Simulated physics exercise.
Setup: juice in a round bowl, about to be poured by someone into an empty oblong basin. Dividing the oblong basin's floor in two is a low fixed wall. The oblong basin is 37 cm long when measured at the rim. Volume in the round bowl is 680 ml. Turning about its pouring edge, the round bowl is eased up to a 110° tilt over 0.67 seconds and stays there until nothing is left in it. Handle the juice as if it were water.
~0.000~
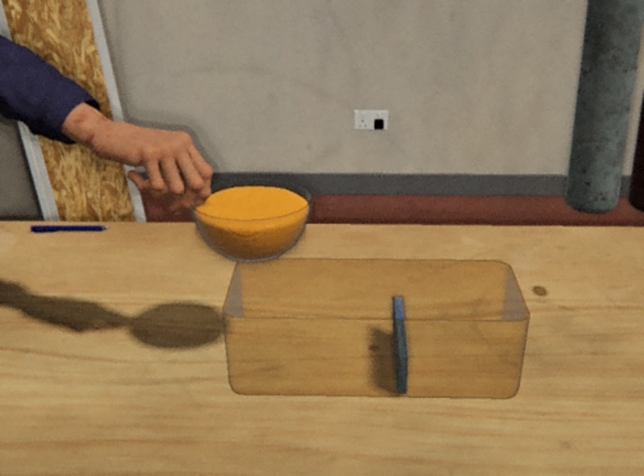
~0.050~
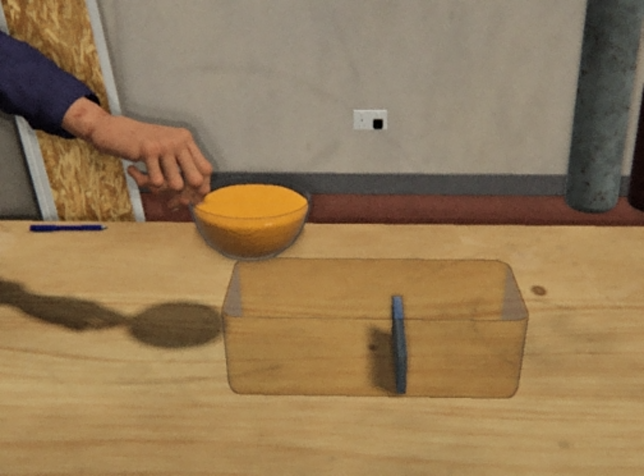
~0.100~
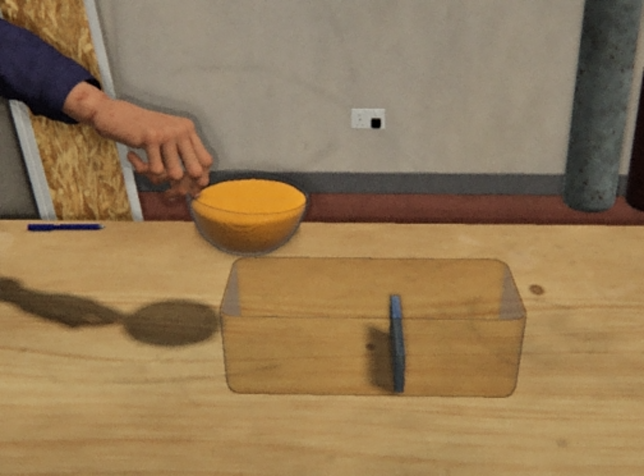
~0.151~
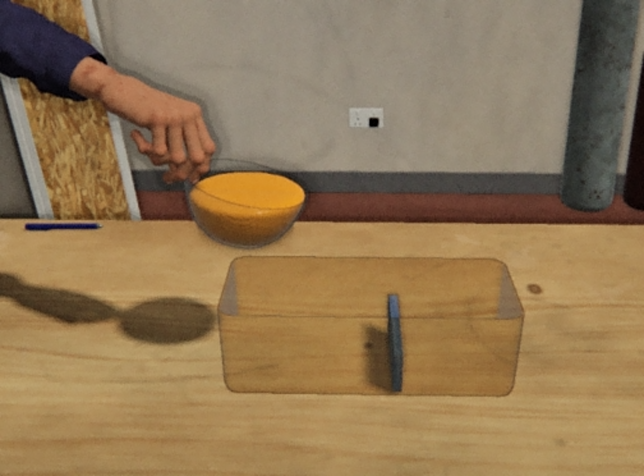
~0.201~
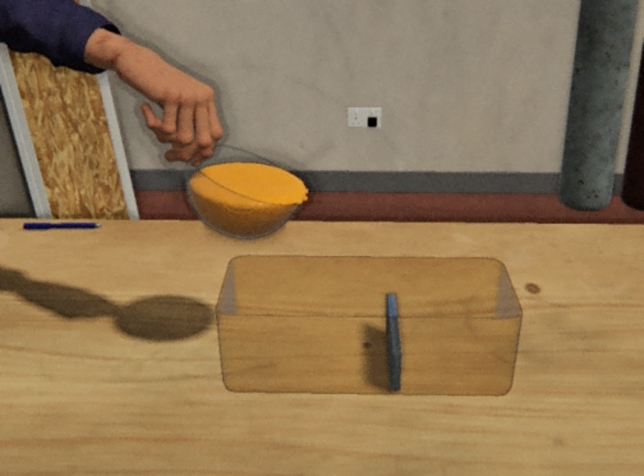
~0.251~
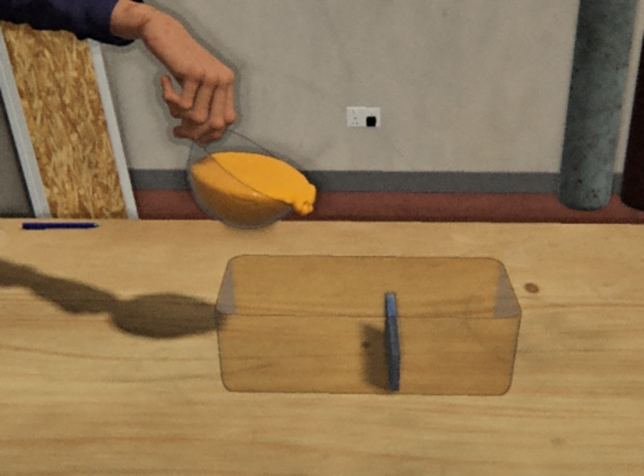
At a wooden table, a hand tilted a clear round bowl of orange juice to the right, above an empty see-through basin with a low divider, and a little juice bulged over the rim.
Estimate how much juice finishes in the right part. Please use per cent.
I would say 52 per cent.
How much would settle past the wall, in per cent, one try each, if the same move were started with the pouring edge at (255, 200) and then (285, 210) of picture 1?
5 in a hundred, followed by 5 in a hundred.
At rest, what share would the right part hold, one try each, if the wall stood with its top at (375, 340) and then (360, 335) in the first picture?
Respectively close to 75 and 80 %.
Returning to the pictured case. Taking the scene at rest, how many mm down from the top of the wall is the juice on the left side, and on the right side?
48 mm left, 40 mm right.
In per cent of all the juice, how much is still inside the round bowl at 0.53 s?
Portion remaining: Approx. 16 per cent.
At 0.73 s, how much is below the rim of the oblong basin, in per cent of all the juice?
It works out near 96 per cent.
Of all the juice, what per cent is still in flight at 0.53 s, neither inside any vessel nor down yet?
Roughly 62 percent.
Then, 0.53 s in, the tilt is 98° and 16 per cent is still to pour, 21 is left of the wall and 1 right of it.
Then, 0.73 s in, the tilt is 110° and 0 per cent is still to pour, 34 is left of the wall and 62 right of it.
Then, 0.94 s in, the tilt is 110° and 0 per cent is still to pour, 41 is left of the wall and 51 right of it.
Then, 1.17 s in, the tilt is 110° and 0 per cent is still to pour, 43 is left of the wall and 52 right of it.
Finally, 43 per cent lies left of the wall, 52 right of it and 5 outside.
